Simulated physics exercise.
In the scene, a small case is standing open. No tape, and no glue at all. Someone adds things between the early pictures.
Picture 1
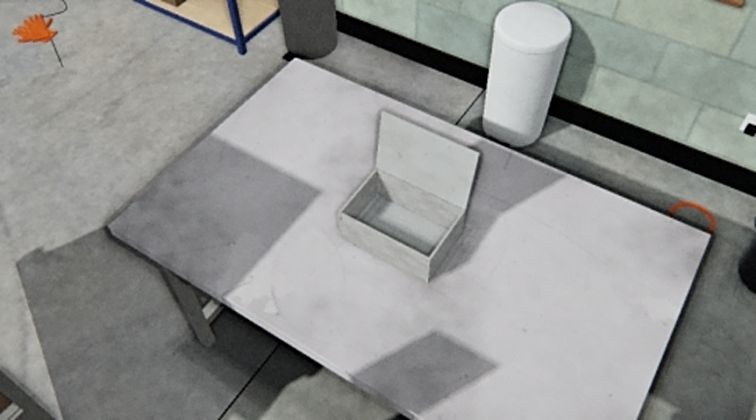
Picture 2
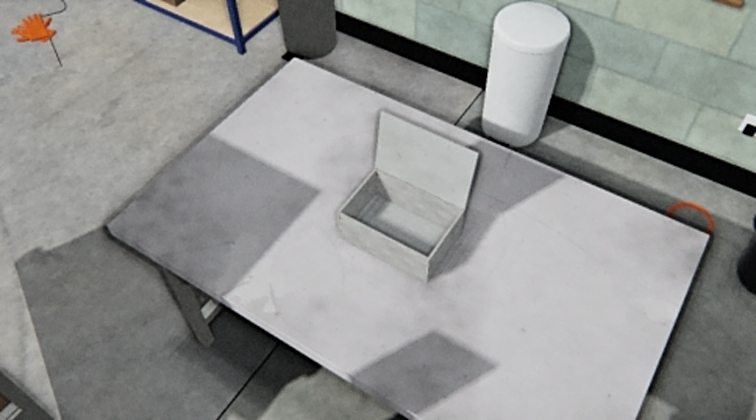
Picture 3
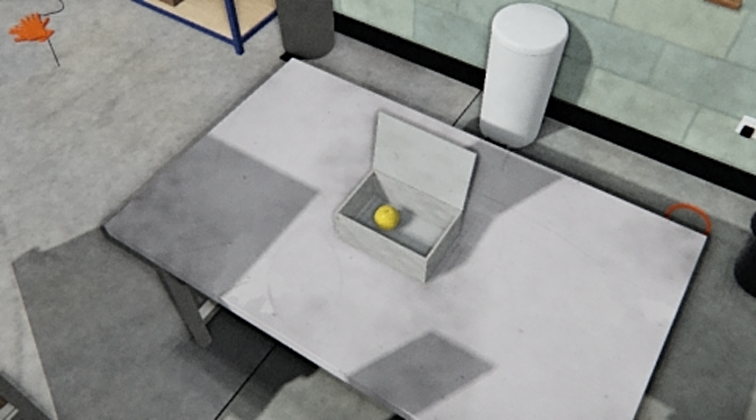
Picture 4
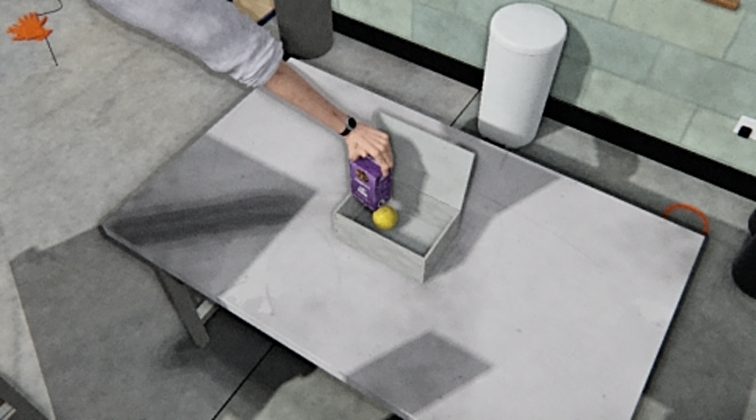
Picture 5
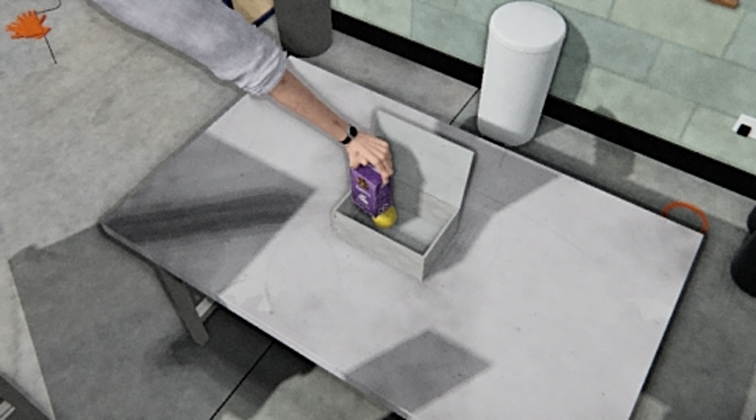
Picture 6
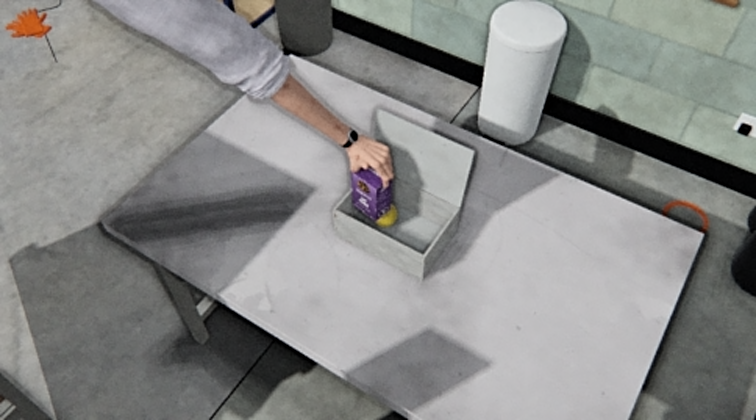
A yellow apple appears inside the small open case on the table, which starts out empty. Then a hand reaching in from the upper left holds a purple packet upright over the case and lowers it slightly beside the apple, keeping its grip on the packet.
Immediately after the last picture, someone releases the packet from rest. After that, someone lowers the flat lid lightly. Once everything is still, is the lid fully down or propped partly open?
It is propped partly open.
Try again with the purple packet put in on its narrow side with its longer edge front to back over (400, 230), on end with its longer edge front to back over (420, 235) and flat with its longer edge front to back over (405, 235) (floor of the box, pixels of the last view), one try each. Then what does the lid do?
1: Closed. 2: Open. 3: Closed.
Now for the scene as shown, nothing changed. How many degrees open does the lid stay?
I'd say roughly 25 degrees above the rim.
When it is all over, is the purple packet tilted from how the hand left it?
The purple packet stays as placed.
Then, 0.60 s past the last view, purple packet rocked 44° from its first pose near (377, 213); yellow apple displaced about its own width.
Then, 1.40 s past the last view, lid 72° above the rim; purple packet displaced about its own width near (386, 223); yellow apple displaced well along.
Then, 2.10 s past the last view, lid 25° above the rim; purple packet displaced about its own width near (387, 223); yellow apple displaced well along.
Finally, lid 24° above the rim; moved from the start, purple packet and yellow apple. Final places as the last picture's camera would see them, purple packet near (385, 224).
